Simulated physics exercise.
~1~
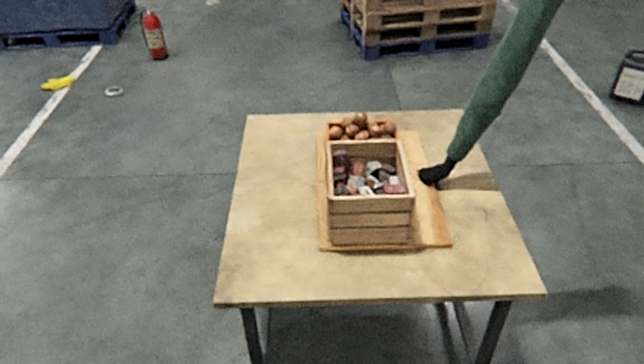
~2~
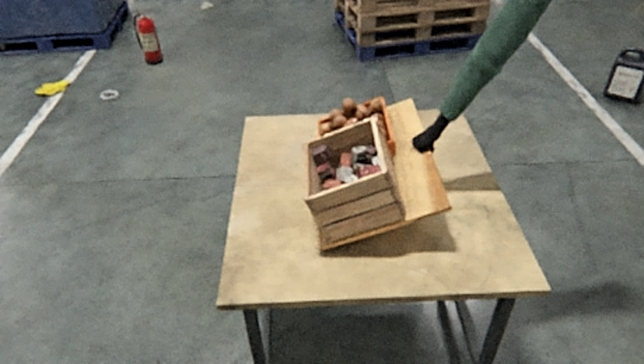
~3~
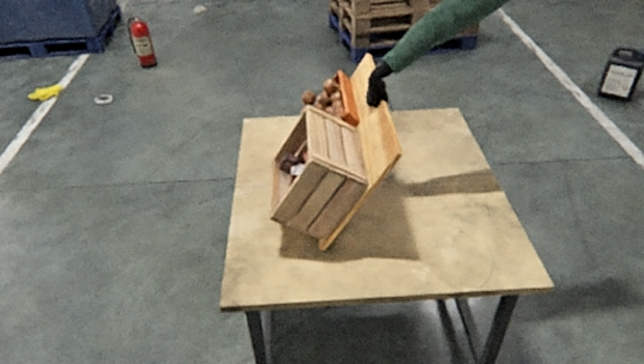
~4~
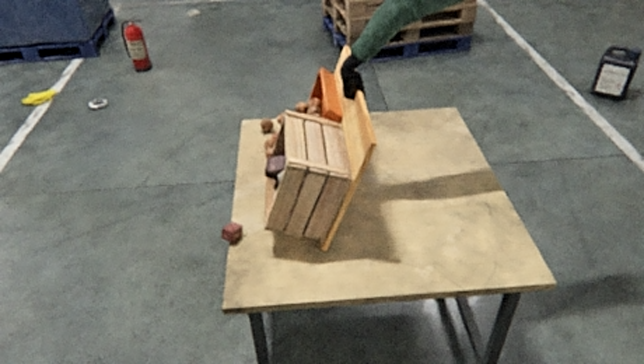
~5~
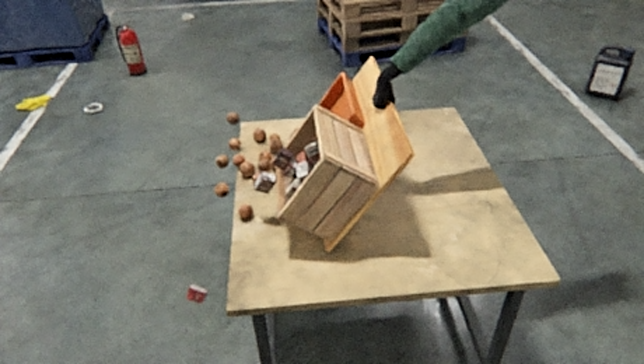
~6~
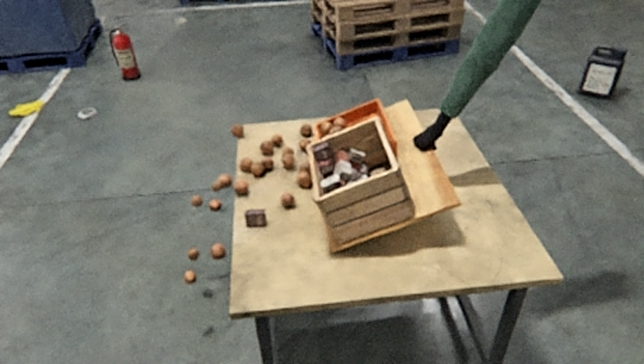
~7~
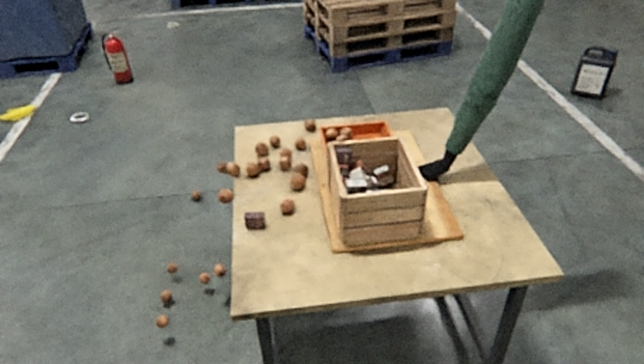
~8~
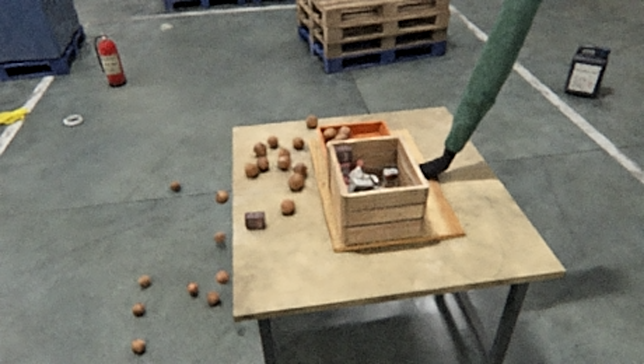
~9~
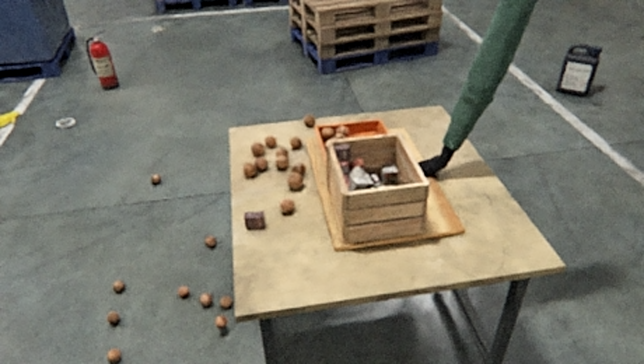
A green-sleeved arm with a black hand grips the right side of a board on a plywood table, seen from above in a warehouse with pallets and a red extinguisher behind. The board carries a wooden tub of small cartons and, behind it, an orange tub of brown onions. The hand tips the board steeply to the left, and onions pour out across the table with a couple of cartons. It then lowers the board flat. Several onions roll off the left edge onto the grey floor, leaving most cartons in their tub but only a few onions in theirs.
